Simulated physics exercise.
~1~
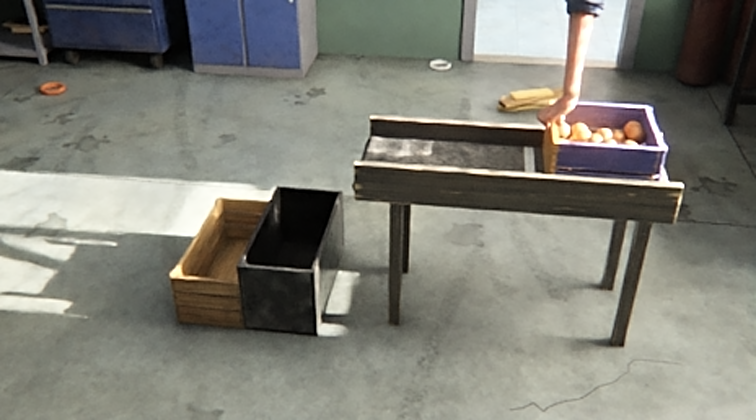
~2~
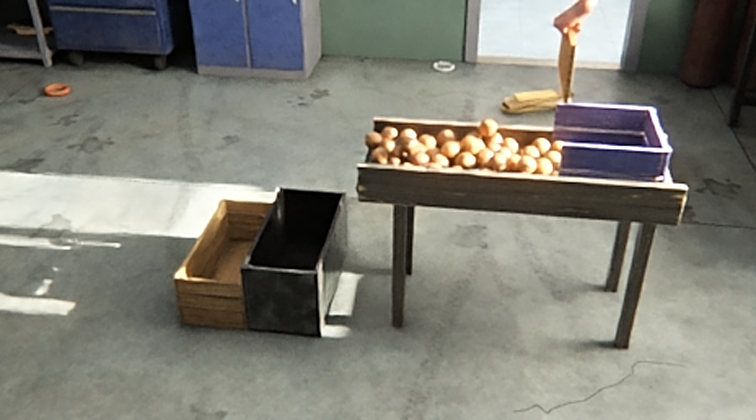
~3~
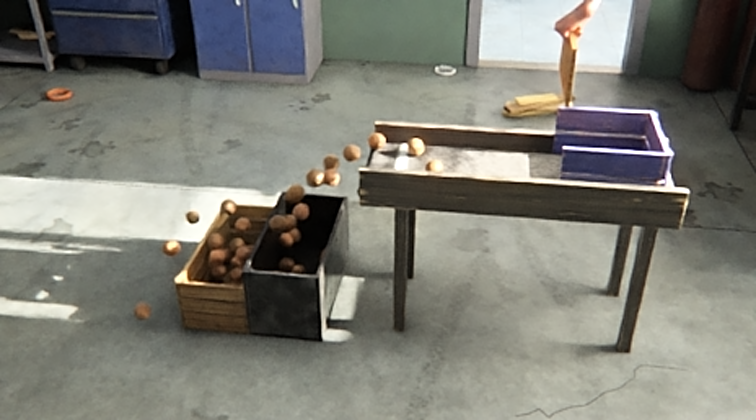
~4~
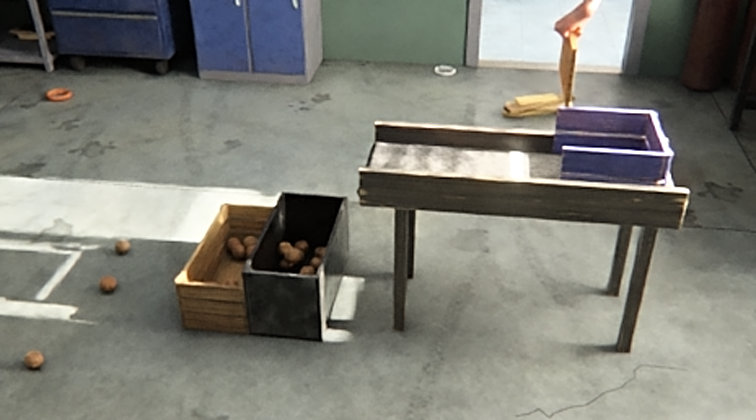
In a workshop, brown balls roll off a raised belt into two boxes, three landing beyond.
